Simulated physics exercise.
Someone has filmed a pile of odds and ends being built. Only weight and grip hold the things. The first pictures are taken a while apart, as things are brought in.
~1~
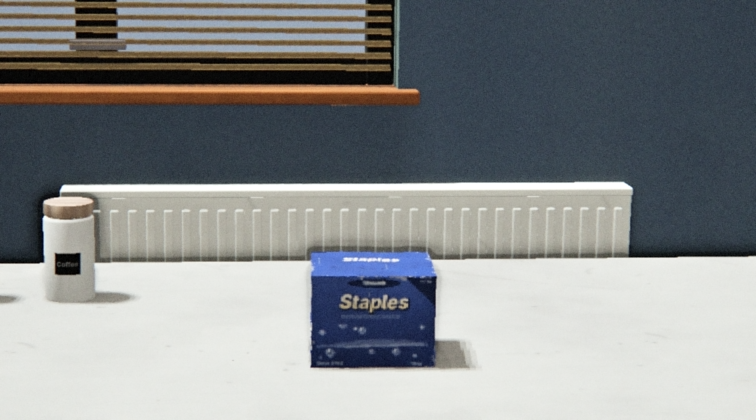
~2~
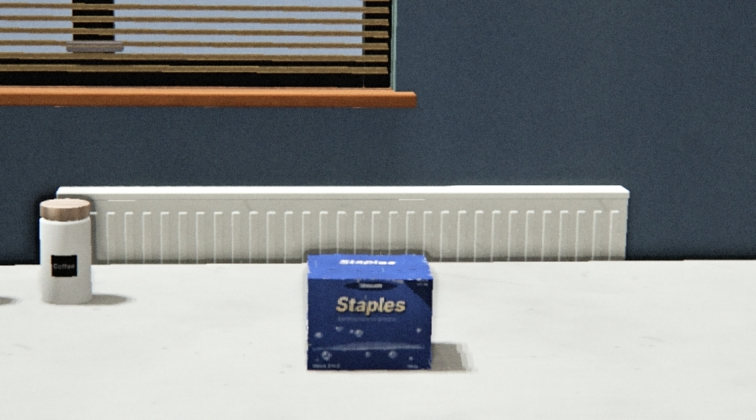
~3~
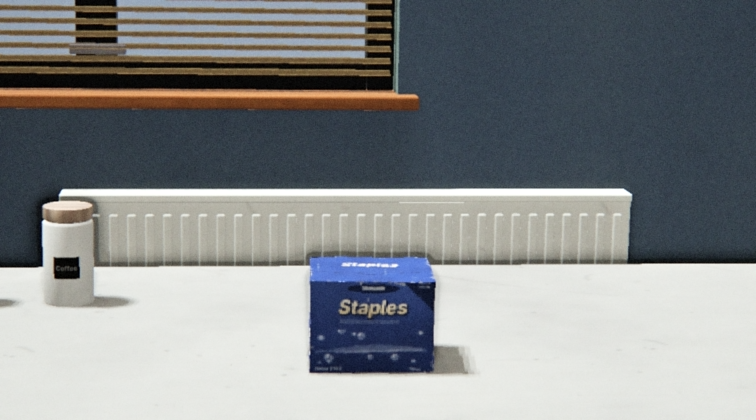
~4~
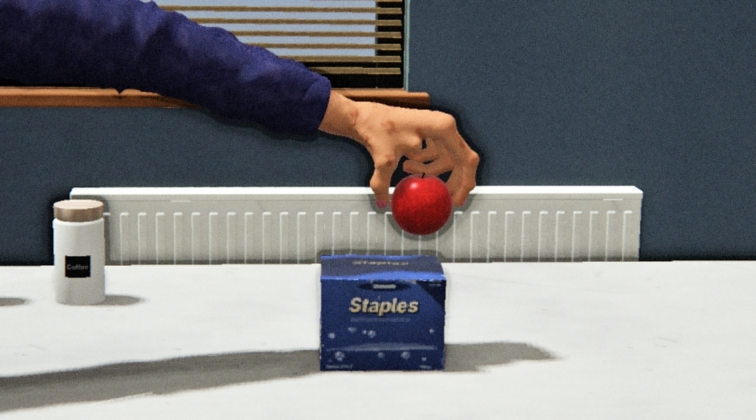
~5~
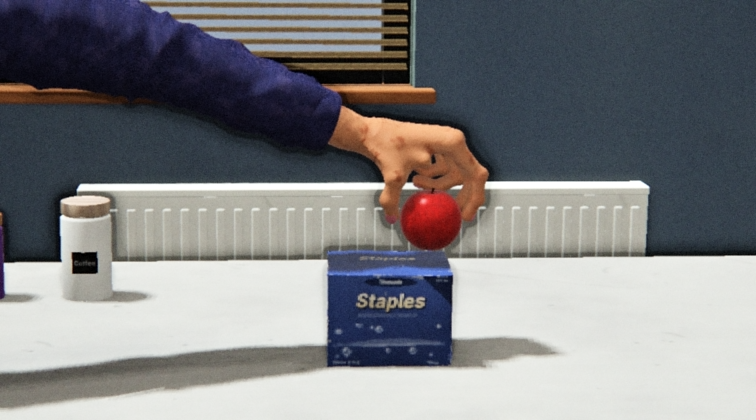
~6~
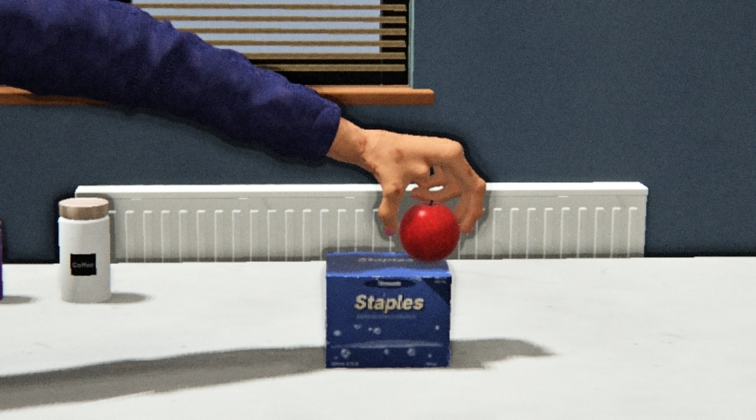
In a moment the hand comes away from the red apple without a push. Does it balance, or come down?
In the end the pile keeps its balance.
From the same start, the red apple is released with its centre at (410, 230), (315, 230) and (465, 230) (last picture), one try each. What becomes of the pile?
In the first case it stays up; in the second case it comes apart; in the third case it comes apart.
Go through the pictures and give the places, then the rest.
The last thing is not in view yet; white jar (69, 249), in the first frame.
The last thing is not in view yet; blue box (368, 311), in the second frame.
The last thing is not in view yet, in the third frame.
On its way; red apple (421, 204); white jar (80, 252), in the fourth frame.
On its way; red apple (431, 219); blue box (388, 307), in the fifth frame.
In place under the hand; red apple (429, 231), in the sixth frame.
Then, 0.60 s past the last view, nothing moves.
Then, 1.60 s past the last view, red apple resting near (429, 231).
Finally, all 4 still in place. Final places as the last picture's camera would see them, red apple near (430, 231). The pile stays up.
